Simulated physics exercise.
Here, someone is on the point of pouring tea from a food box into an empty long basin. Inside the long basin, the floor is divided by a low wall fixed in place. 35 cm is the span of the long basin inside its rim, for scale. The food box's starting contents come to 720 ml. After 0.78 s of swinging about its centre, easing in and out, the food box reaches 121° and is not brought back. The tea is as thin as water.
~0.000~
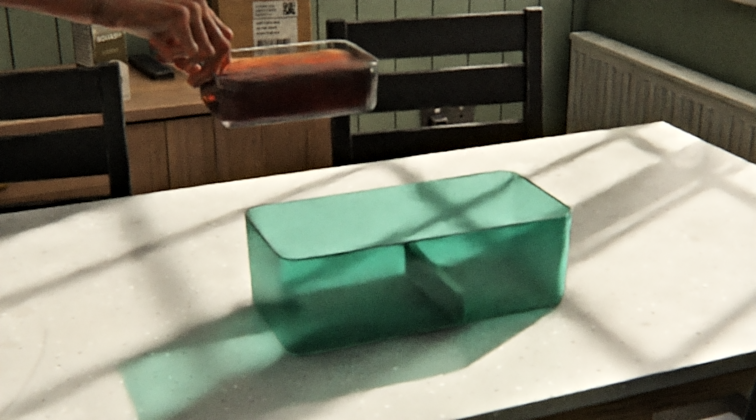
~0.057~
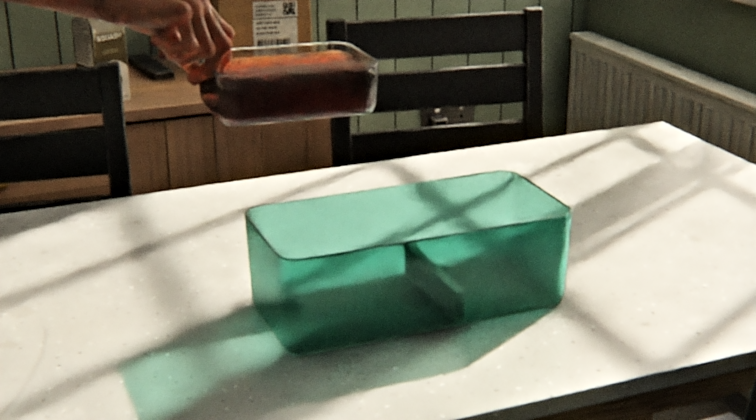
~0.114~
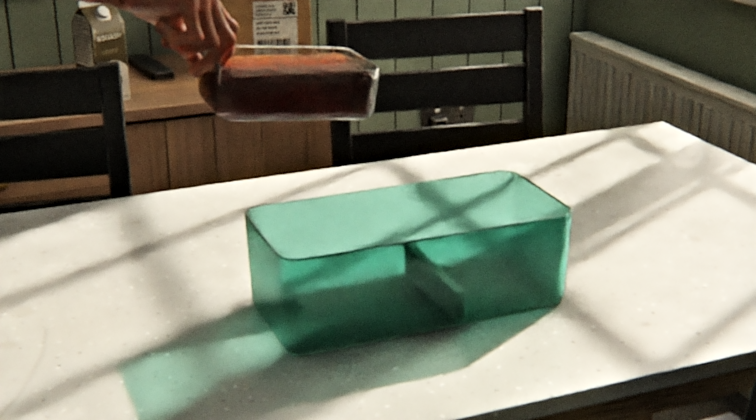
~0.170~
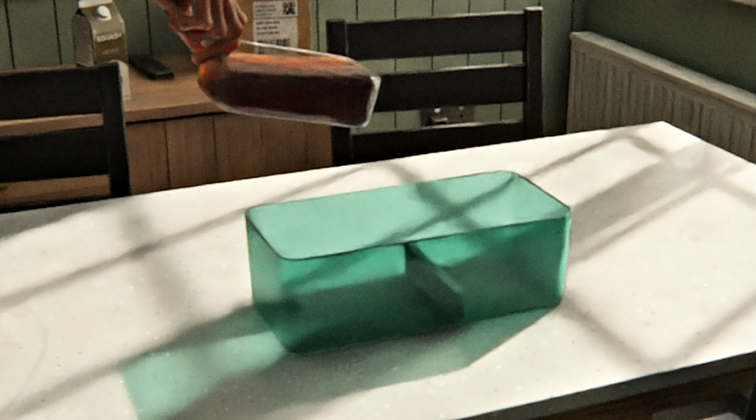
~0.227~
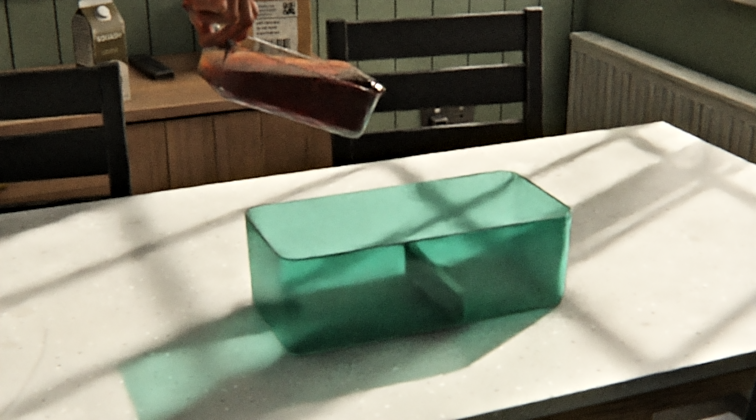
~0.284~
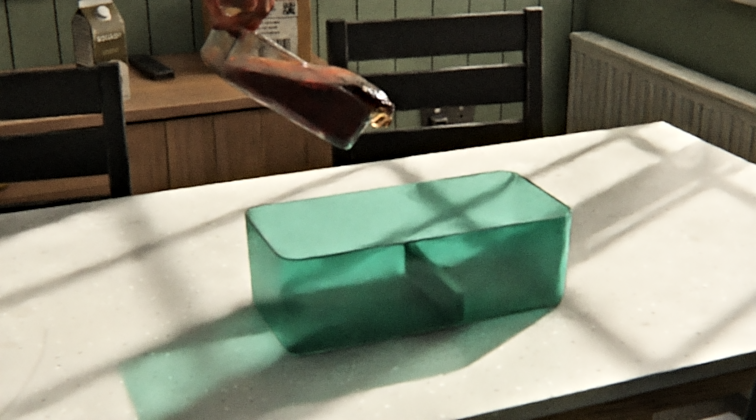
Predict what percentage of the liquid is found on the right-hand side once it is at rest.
About 25 % is on the right.
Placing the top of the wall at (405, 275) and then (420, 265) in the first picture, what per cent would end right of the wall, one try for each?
65 % and 50 %.
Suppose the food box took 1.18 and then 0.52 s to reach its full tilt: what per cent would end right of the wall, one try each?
45 then 15 %.
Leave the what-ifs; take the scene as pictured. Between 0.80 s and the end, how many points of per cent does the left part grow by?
It comes to near 4 per cent.
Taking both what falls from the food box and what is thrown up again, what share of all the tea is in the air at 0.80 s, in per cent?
Airborne fraction: Approx. 7 %.
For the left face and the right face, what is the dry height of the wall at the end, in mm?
Noted: Left near 22 mm, right near 28 mm.
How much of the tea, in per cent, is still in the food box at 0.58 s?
Fraction remaining: Approx. 2 per cent.
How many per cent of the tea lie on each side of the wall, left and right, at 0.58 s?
Left roughly 48, right roughly 22.
After 0.58 s the tilt is 103° and 2 per cent is still to pour, 47 is left of the wall and 22 right of it.
After 0.80 s the tilt is 121° and 0 per cent is still to pour, 64 is left of the wall and 24 right of it.
After 1.03 s the tilt is 121° and 0 per cent is still to pour, 67 is left of the wall and 24 right of it.
After 1.28 s the tilt is 121° and 0 per cent is still to pour, 68 is left of the wall and 25 right of it.
In the end 68 per cent lies left of the wall, 25 right of it and 8 outside.
